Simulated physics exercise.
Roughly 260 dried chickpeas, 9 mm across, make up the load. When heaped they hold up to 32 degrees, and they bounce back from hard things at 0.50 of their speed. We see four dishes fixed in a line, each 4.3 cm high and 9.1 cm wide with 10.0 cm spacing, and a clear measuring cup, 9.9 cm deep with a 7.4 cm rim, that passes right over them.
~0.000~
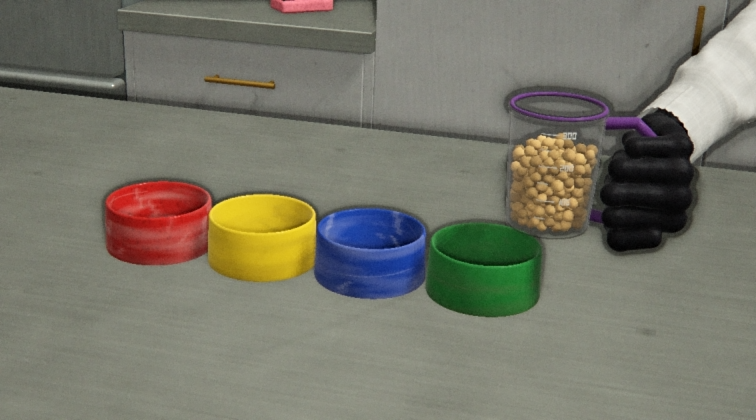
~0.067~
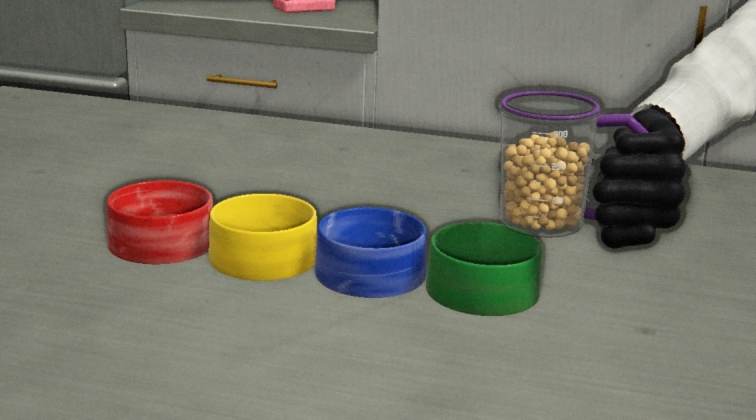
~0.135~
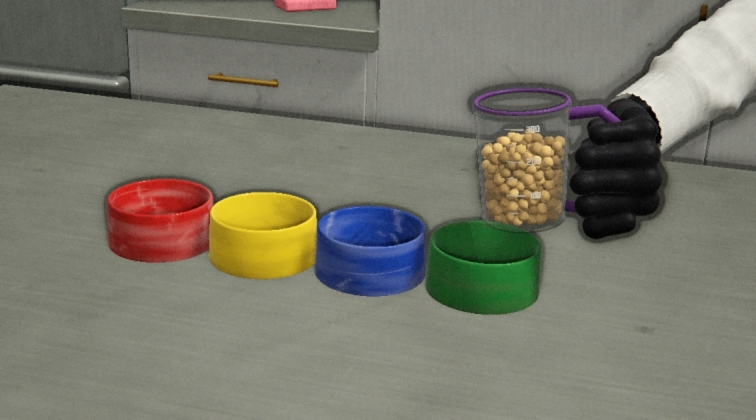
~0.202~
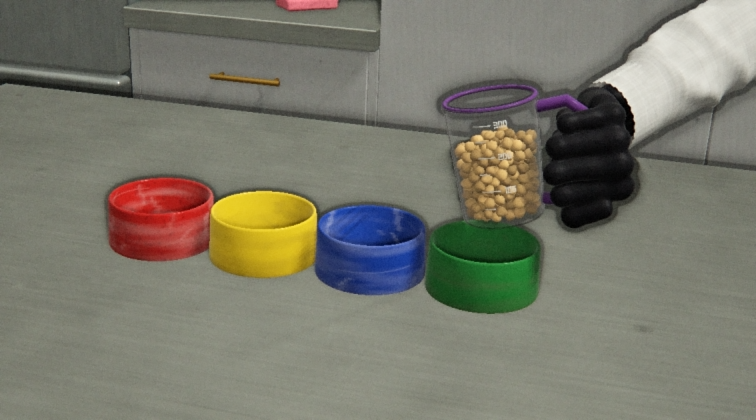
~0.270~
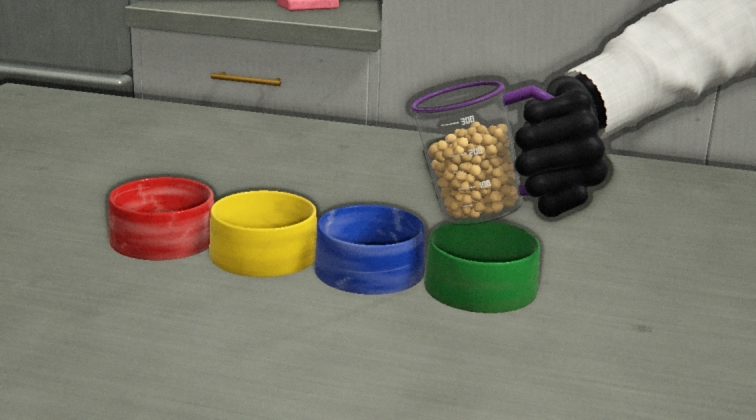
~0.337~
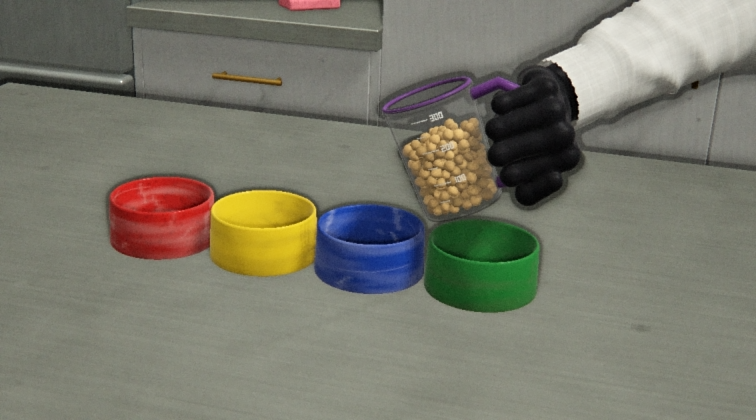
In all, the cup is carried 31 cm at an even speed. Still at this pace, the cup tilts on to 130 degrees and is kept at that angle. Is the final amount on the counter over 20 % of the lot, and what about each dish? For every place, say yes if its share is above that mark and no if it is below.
Red: Yes, blue: No, green: No, yellow: No, counter: No.
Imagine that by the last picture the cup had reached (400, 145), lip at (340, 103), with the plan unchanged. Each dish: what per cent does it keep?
It'd finish with red at 100, blue at 0, green at 0 and yellow at 0.
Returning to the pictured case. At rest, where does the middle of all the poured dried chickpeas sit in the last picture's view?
Centre at rest, approx.: (159, 213) px.
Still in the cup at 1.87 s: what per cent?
Approx. 0 % - an estimate.
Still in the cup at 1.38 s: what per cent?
I reckon around 85 per cent.
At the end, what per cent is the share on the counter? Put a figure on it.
Roughly 0 in a hundred.
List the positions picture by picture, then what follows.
The first picture shows cup at (553, 166), tilt 0 degrees, lip at (512, 102), moved 0.0 cm; middle of the pieces at (555, 180); green dish at (486, 245); blue dish at (371, 229); yellow dish at (262, 214); red dish at (159, 200).
The second picture shows cup at (545, 164), tilt 2 degrees, lip at (503, 102), moved 0.6 cm; middle of the pieces at (548, 178).
The third picture shows cup at (523, 161), tilt 6 degrees, lip at (476, 102), moved 2.4 cm; middle of the pieces at (527, 174).
The fourth picture shows cup at (497, 157), tilt 12 degrees, lip at (445, 103), moved 4.5 cm; middle of the pieces at (502, 170).
The fifth picture shows cup at (471, 154), tilt 17 degrees, lip at (414, 105), moved 6.6 cm; middle of the pieces at (477, 167).
The sixth picture shows cup at (445, 151), tilt 22 degrees, lip at (386, 107), moved 8.7 cm; middle of the pieces at (453, 163); green dish at (484, 241); blue dish at (371, 225); yellow dish at (264, 210); red dish at (162, 195). Its pace works out near 80 degrees a second; the hand travels 31 cm a second.
After 0.96 s, tilt 73 degrees; cup holds 100 %.
After 1.38 s, tilt 107 degrees; cup holds 85 %, red 15 %.
After 1.87 s, tilt 130 degrees; cup holds 0 %, red 100 %.
By 2.3 s all is still; red 100 %, blue 0 %, green 0 %, yellow 0 %, counter 0 %.
